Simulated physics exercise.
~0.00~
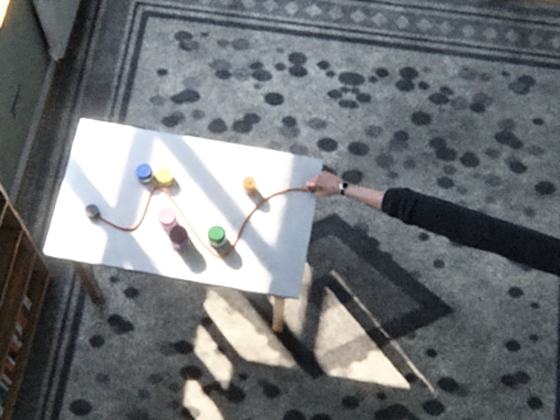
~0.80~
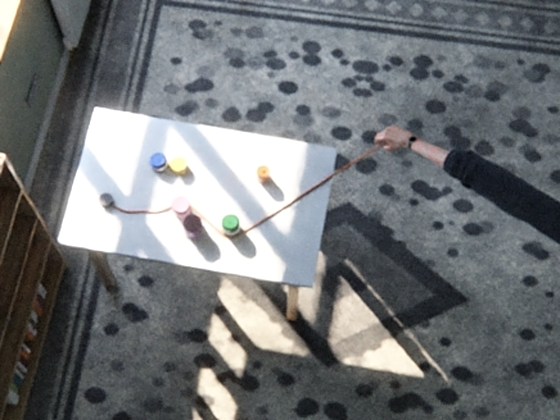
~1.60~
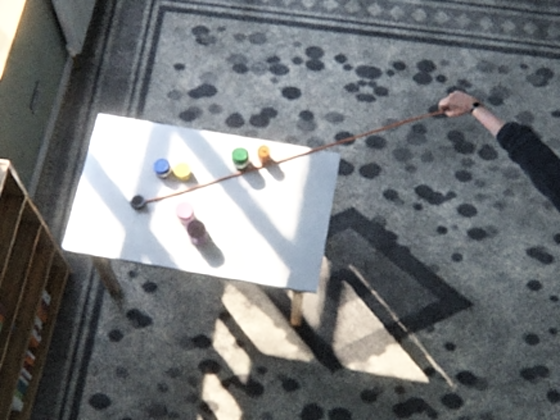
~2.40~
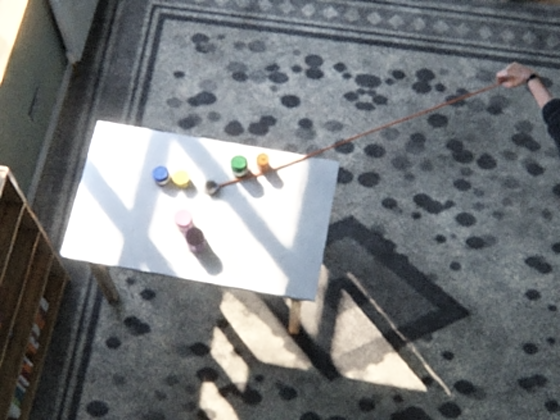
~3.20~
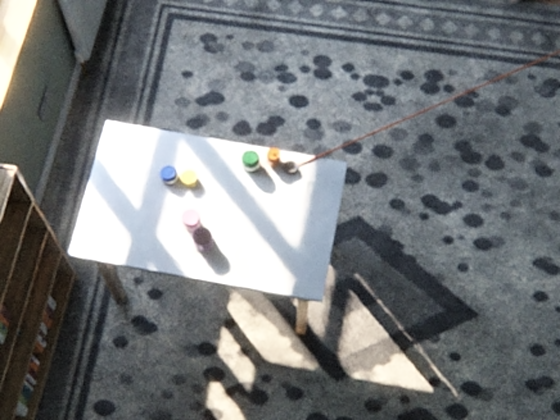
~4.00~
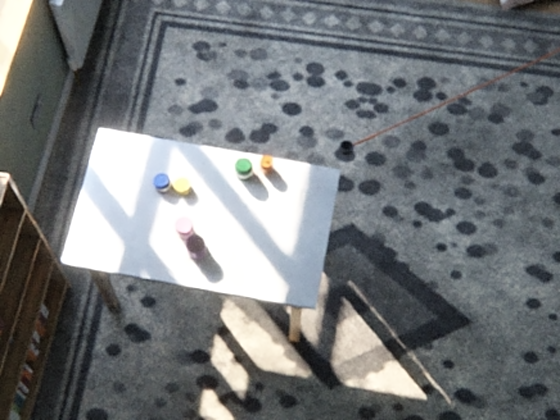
A thin reddish-brown cord, held by a hand at the right, winds among six small, colourful containers on a white table, seen from above on a grey patterned carpet. Its dark round end lies at the left, near the blue and yellow containers at the back, with pink and purple ones in front and green and orange ones further right. The hand pulls rightwards, and the tightening cord sweeps the green container up beside the orange one, which shifts slightly. The dark end then slides across the table and off its right edge, leaving all six containers standing.
